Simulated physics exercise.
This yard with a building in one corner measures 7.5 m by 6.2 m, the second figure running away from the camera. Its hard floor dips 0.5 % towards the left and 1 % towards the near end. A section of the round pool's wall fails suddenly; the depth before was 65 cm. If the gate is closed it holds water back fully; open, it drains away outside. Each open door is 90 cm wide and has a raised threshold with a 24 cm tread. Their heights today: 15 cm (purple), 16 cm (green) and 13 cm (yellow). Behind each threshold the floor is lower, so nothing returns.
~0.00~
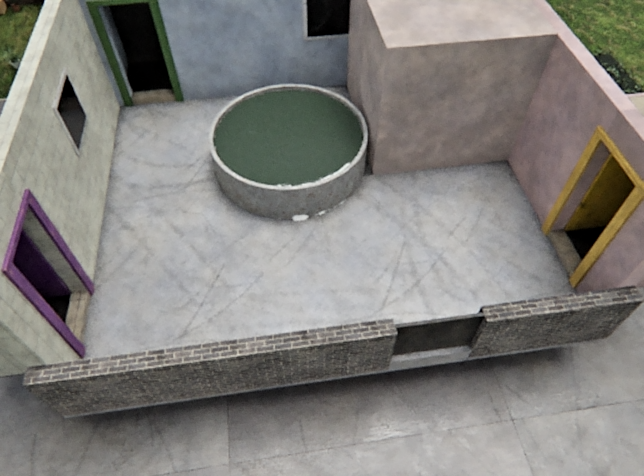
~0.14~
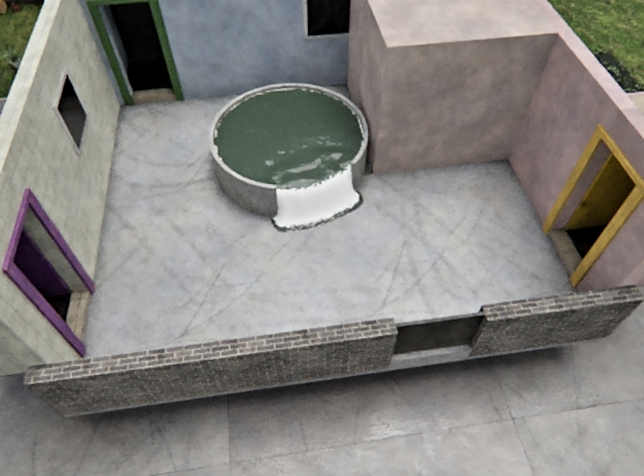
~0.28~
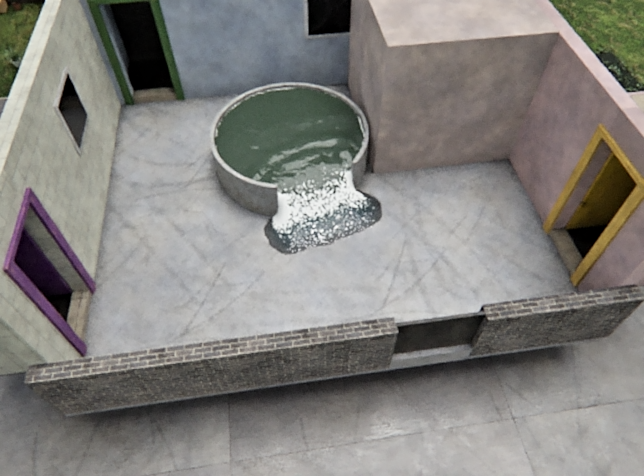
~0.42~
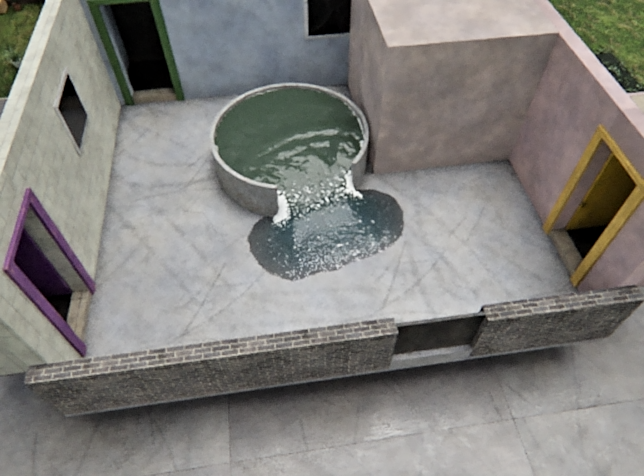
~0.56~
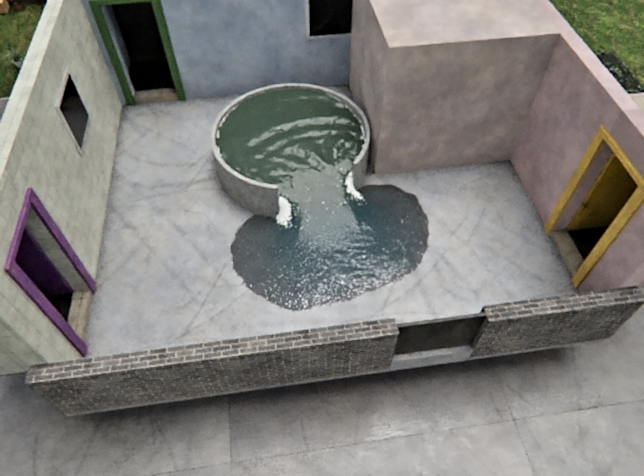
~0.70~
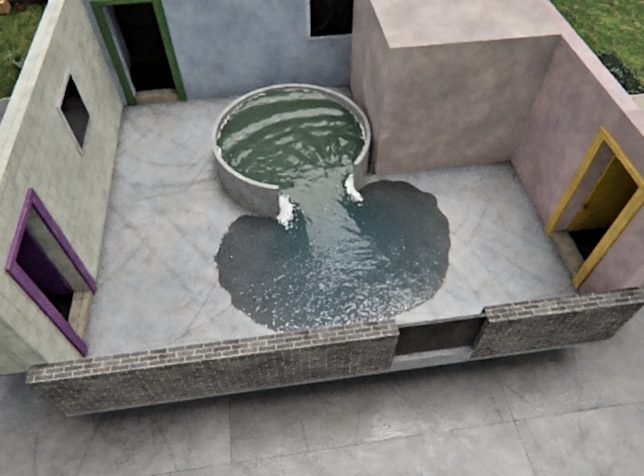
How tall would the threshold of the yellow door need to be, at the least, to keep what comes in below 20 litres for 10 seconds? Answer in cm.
At least 22 cm or so.
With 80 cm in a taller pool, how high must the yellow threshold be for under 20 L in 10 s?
Some 28 cm.
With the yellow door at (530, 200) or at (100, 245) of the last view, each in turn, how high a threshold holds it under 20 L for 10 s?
About 13.5 and 6.0 cm.
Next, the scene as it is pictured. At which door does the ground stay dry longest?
Last comes the green one.
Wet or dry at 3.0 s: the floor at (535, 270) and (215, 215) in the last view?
In that order: Wet, dry.
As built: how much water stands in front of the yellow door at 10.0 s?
Some 11.5 cm.
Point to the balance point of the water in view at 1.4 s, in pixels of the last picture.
Around (310, 192).
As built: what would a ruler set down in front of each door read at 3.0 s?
In cm: Purple 15, green 0, yellow 24.
After 1.4 s water covers 35 % of the floor, deepest (38 cm) near (363, 350); it has not reached the yellow door.
After 3.0 s water covers 50 % of the floor, deepest (41 cm) near (576, 321); 24 cm at the yellow door, 14 litres in over its 13 cm threshold.
After 10.0 s water covers 100 % of the floor, deepest (22 cm) near (80, 388); 12 cm at the yellow door, 118 litres in over its 13 cm threshold.
At the yellow door as built, the water arrived by 2.0 s and peaked near 25 cm at 3.4 s.
With a threshold of 19 cm, 38 litres would have come in within the 10 s; with 26 cm, 6 litres. So under 20 litres takes about 22 cm.
